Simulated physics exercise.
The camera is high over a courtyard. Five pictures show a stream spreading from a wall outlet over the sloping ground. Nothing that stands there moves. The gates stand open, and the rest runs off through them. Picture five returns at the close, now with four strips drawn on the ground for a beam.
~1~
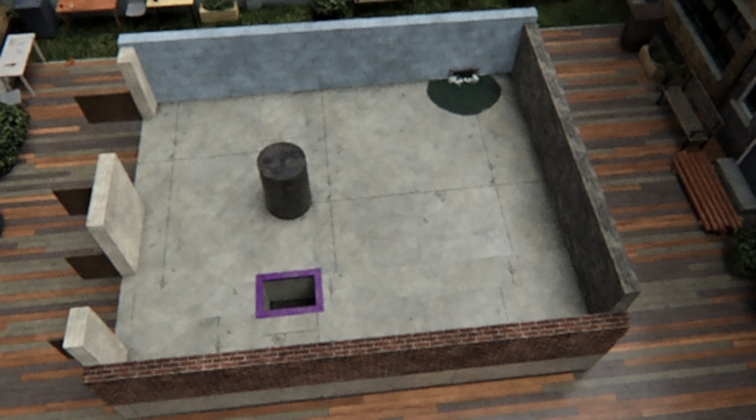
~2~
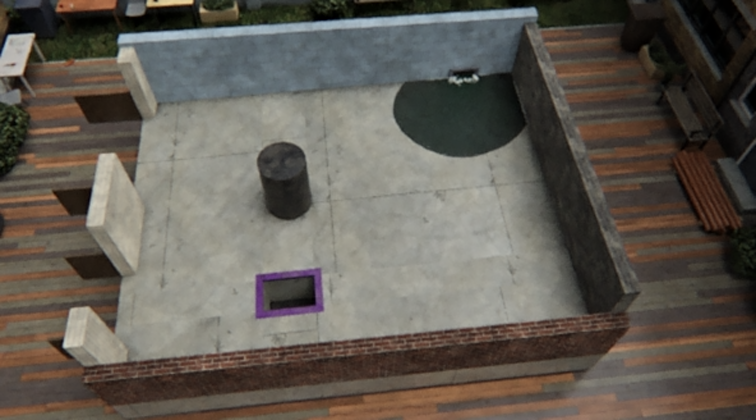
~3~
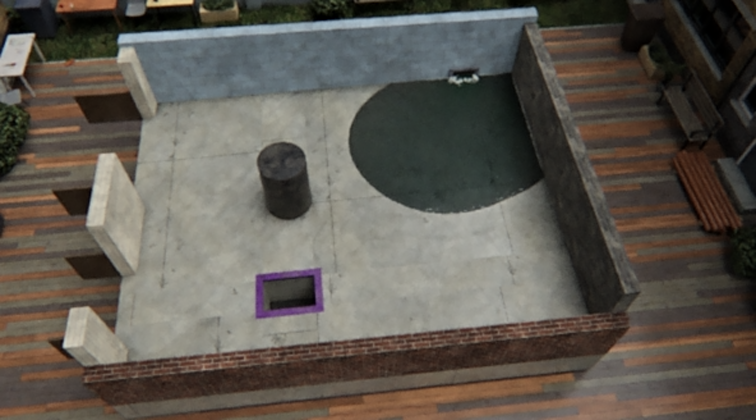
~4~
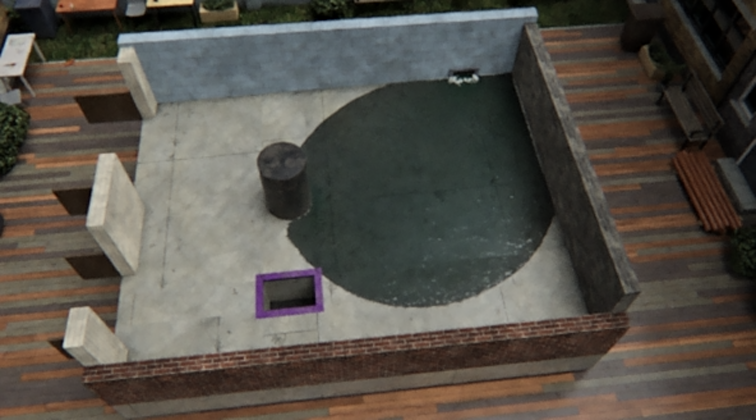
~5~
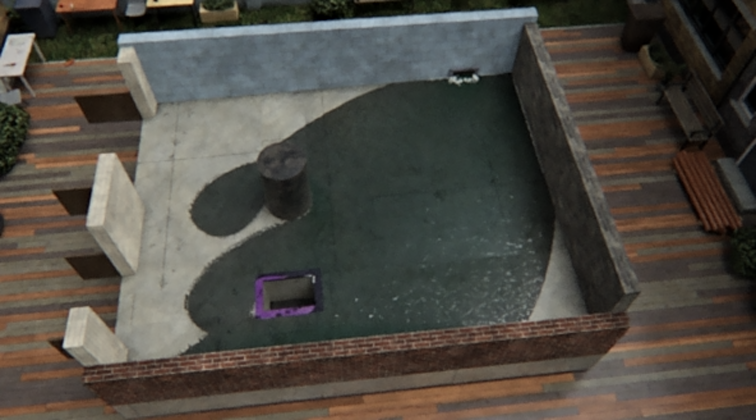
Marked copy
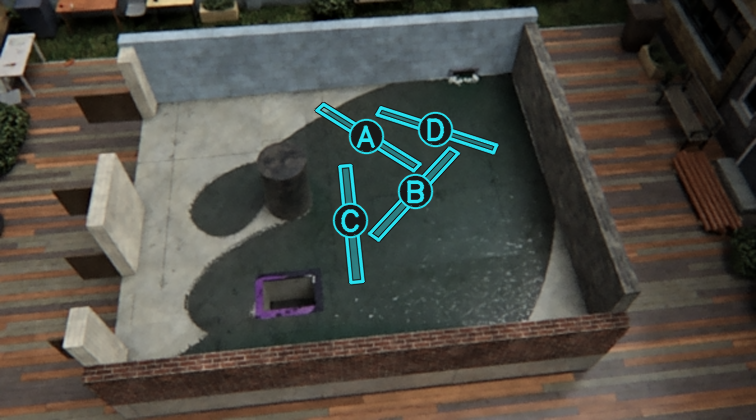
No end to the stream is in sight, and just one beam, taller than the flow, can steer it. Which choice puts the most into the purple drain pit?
B works best here.
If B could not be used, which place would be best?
Place A.
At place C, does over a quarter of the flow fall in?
No.
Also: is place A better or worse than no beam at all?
Worse.
In cyan, A from (320, 107) to (416, 167); B from (374, 236) to (453, 150); C from (356, 281) to (345, 165); D from (378, 111) to (495, 148).
With A, about 18 % of the stream goes into the purple drain pit, about 82 % out by the gates.
With B, about 32 % of the stream goes into the purple drain pit, about 68 % out by the gates.
With C, about 11 % of the stream goes into the purple drain pit, about 89 % out by the gates.
With D, about 8 % of the stream goes into the purple drain pit, about 92 % out by the gates.
